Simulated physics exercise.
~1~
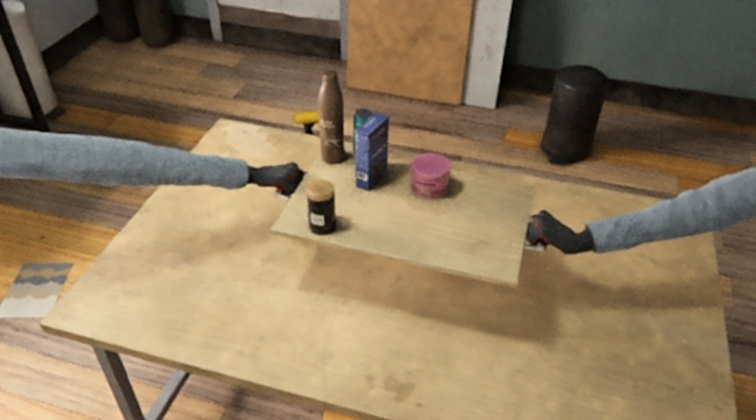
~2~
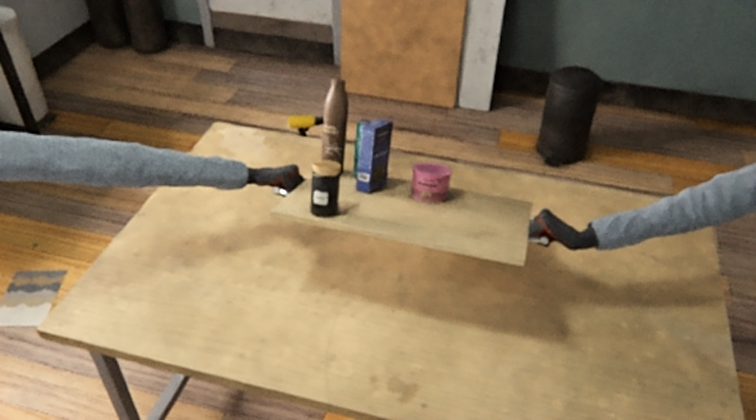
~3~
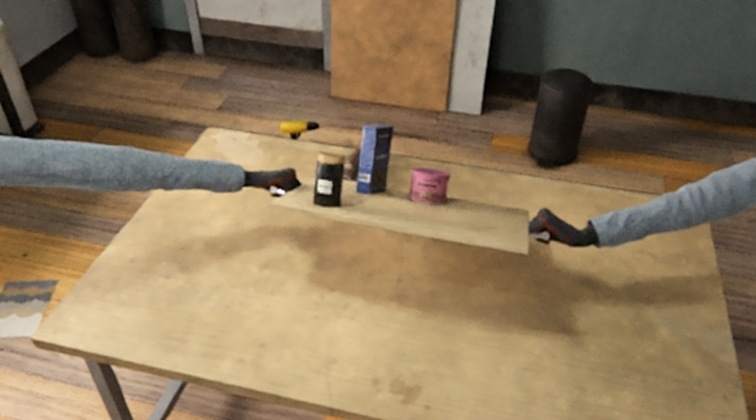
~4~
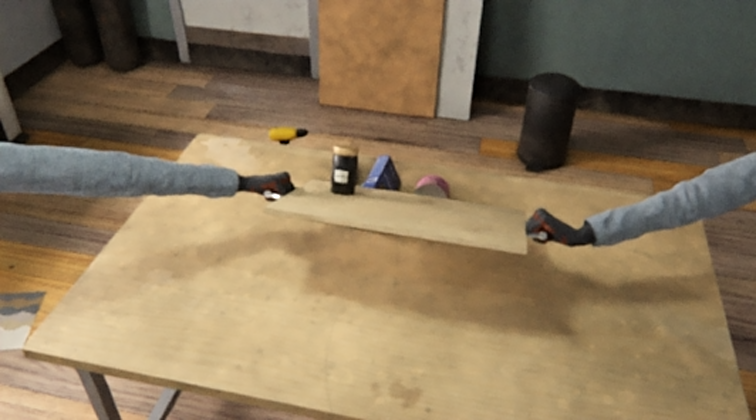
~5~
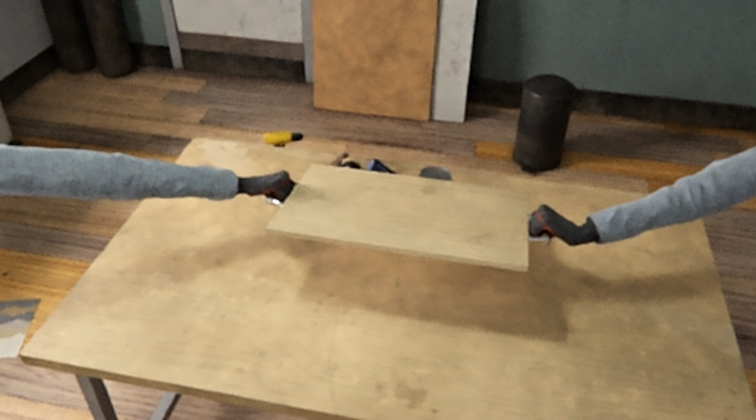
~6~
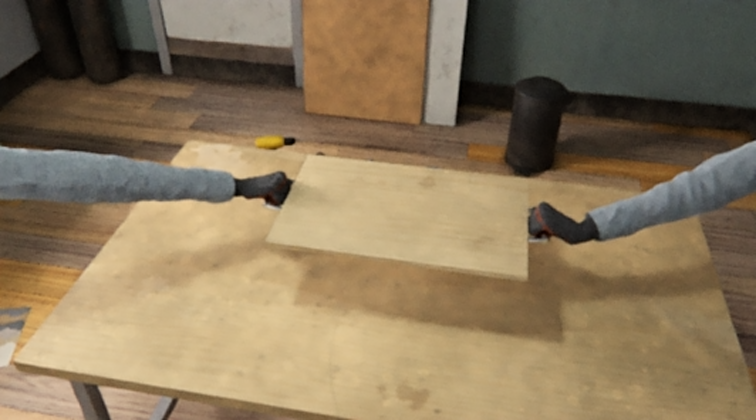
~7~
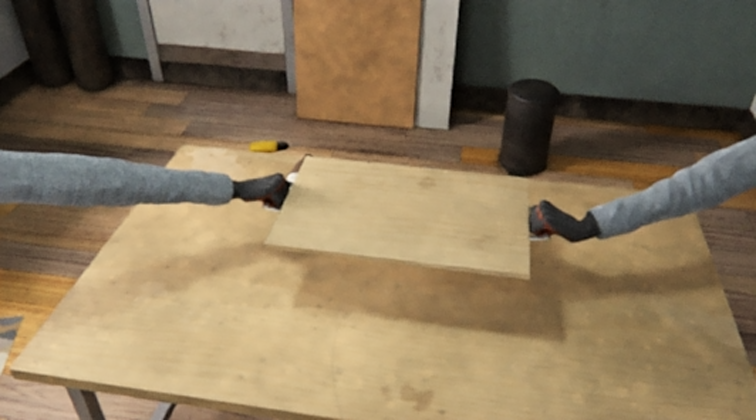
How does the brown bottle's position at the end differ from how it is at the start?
At the start the brown bottle stands upright on the tray. By the end it is off the tray and lying on its side, mostly hidden behind the tray near the left hand.
